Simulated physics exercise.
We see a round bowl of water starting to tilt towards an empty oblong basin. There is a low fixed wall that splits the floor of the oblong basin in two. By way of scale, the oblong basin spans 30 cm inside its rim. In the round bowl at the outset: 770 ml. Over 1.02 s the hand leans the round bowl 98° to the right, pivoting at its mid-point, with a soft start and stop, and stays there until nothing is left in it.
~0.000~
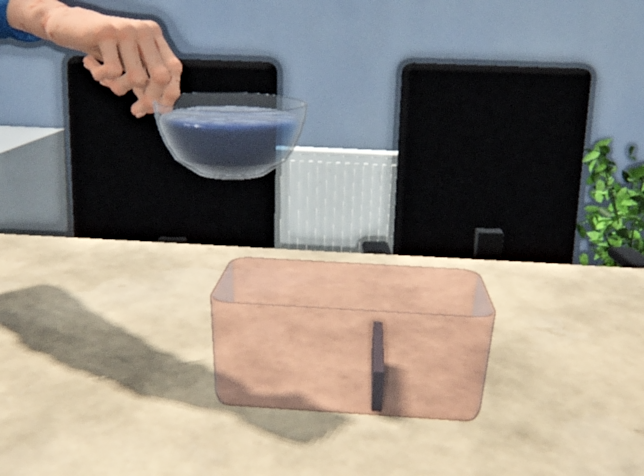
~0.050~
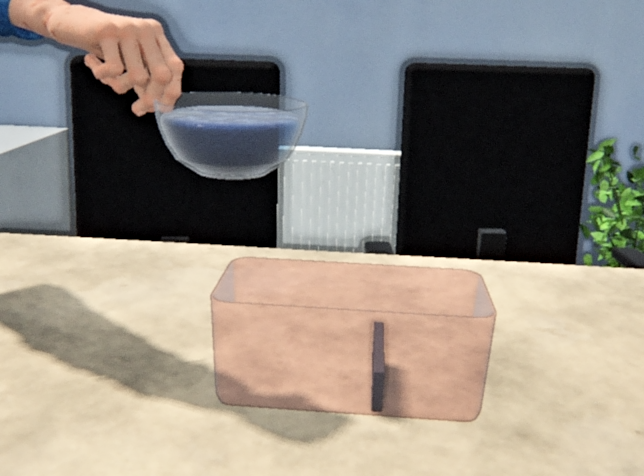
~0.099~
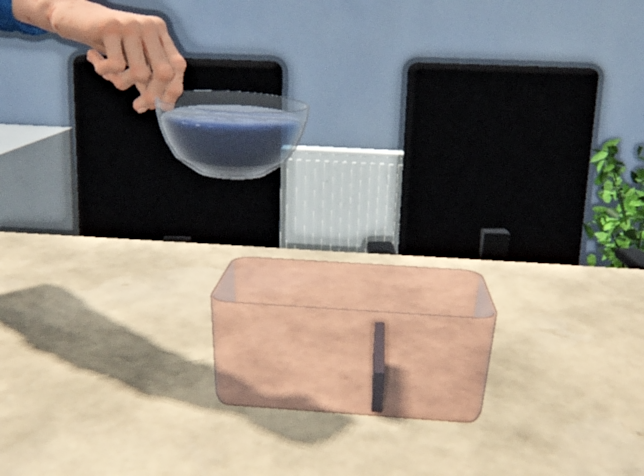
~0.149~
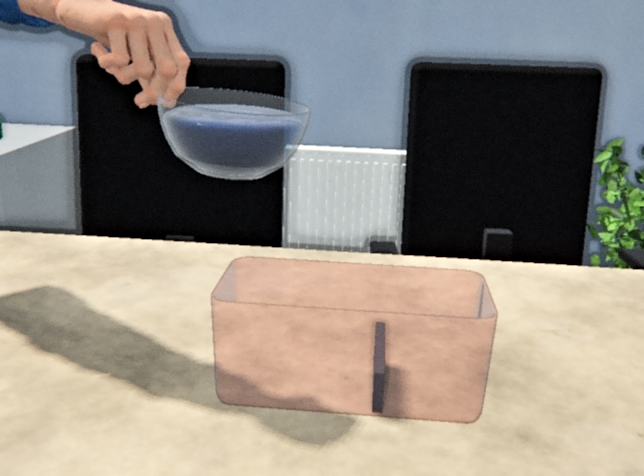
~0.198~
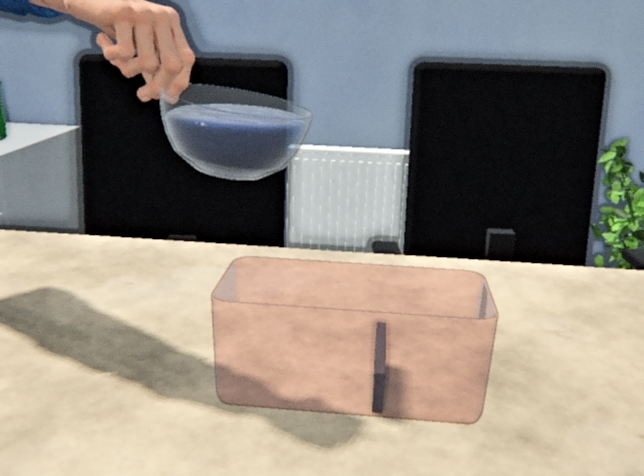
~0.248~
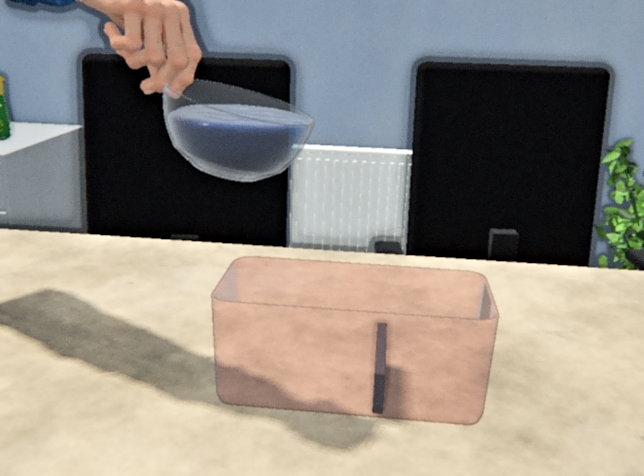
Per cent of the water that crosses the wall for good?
27 per cent.
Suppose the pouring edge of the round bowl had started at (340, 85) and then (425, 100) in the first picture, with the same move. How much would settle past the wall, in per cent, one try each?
In order, 70 and 65 per cent.
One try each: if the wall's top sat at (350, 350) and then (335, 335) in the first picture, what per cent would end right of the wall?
Respectively 65 and 80 %.
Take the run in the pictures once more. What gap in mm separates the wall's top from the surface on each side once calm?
Roughly 26 mm on the left side and roughly 36 mm on the right.
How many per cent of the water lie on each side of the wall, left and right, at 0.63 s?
Around 12 on the left side and 3 on the right side.
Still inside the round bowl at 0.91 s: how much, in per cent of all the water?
Around 3 in a hundred is still there.
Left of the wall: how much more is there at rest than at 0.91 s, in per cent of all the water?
About 12 percent.
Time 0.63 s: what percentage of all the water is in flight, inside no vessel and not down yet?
I'd put it at about 40 percent.
After 0.63 s the tilt is 67° and 44 per cent is still to pour, 13 is left of the wall and 3 right of it.
After 0.91 s the tilt is 95° and 3 per cent is still to pour, 60 is left of the wall and 26 right of it.
After 1.20 s the tilt is 98° and 0 per cent is still to pour, 72 is left of the wall and 27 right of it.
After 1.52 s the tilt is 98° and 0 per cent is still to pour, 72 is left of the wall and 27 right of it.
In the end 72 per cent lies left of the wall, 27 right of it and 1 outside.
